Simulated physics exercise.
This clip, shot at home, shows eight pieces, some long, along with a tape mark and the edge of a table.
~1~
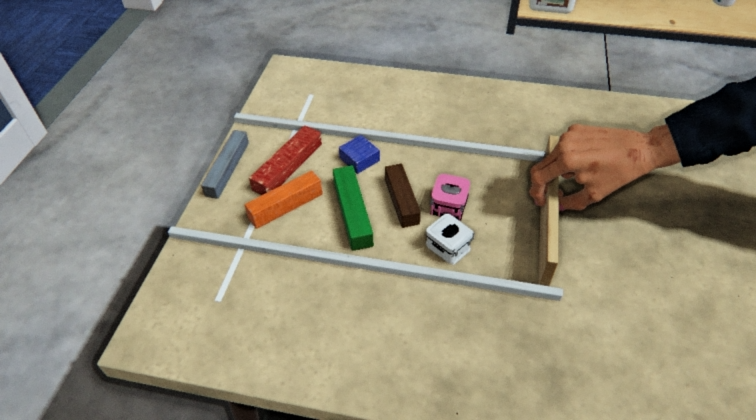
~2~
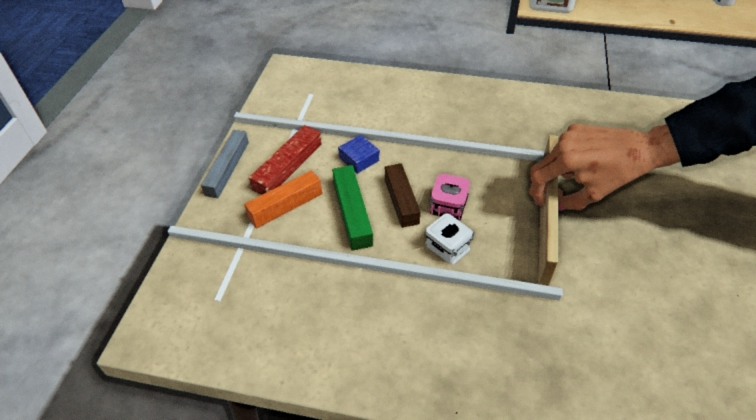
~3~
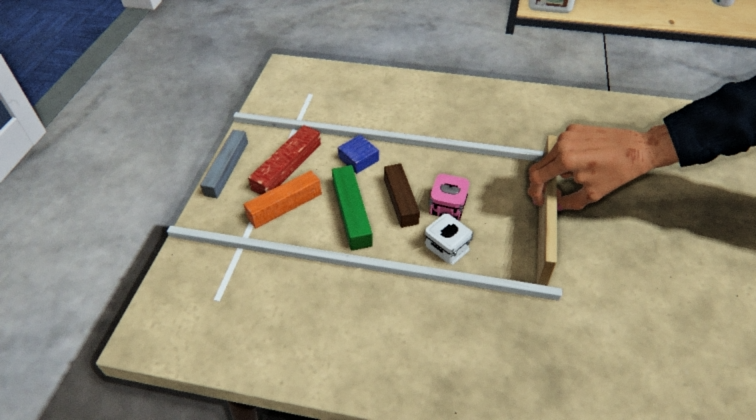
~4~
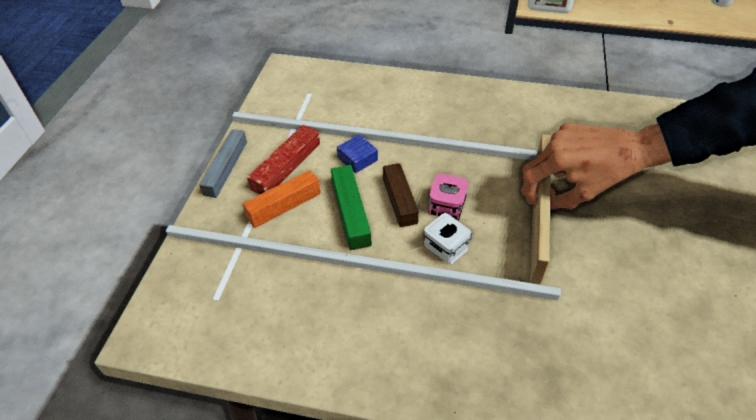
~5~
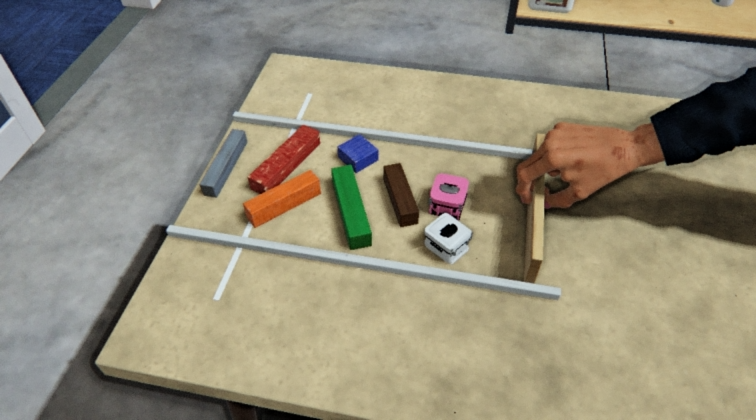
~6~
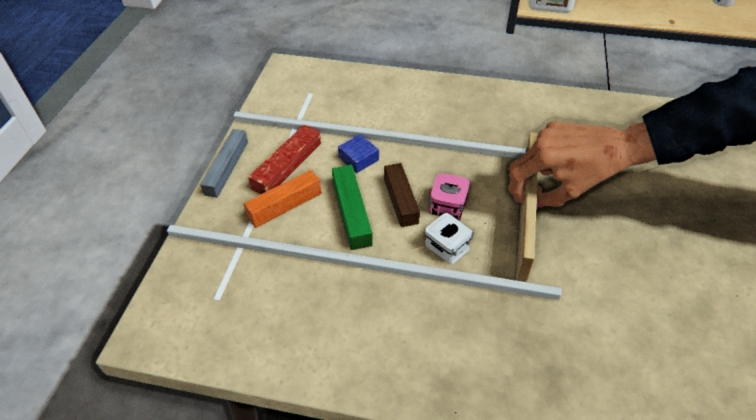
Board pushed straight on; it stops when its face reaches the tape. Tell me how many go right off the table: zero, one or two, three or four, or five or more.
One or two go right off.
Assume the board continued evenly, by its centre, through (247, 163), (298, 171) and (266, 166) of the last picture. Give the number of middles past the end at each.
It comes out as 4, then 1, then 2.
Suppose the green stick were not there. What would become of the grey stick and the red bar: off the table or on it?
Outcome for the grey stick: It drops; for the red bar: It stays.
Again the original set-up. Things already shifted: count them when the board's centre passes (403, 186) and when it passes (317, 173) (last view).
The first number is 4, the next one 8.
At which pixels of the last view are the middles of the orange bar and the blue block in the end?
In the last picture the first middle sits at (185, 193) and the other at (265, 143).
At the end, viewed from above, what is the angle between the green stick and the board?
About 15°.
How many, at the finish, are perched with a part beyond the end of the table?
Counting them gives 3.
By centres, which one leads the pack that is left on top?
Orange bar.
A little later, none off yet; grey stick at rest near (225, 162); red bar at rest near (286, 159); orange bar at rest near (284, 198).
Next, none off yet; grey stick at rest near (225, 162); red bar at rest near (286, 159); orange bar shifted a little near (262, 201).
Later still, none off yet; grey stick shifted a little near (209, 155); red bar shifted a little near (256, 145); orange bar shifted about its own width near (216, 198).
When it is over, the number that fall off is one or two; down, grey stick.
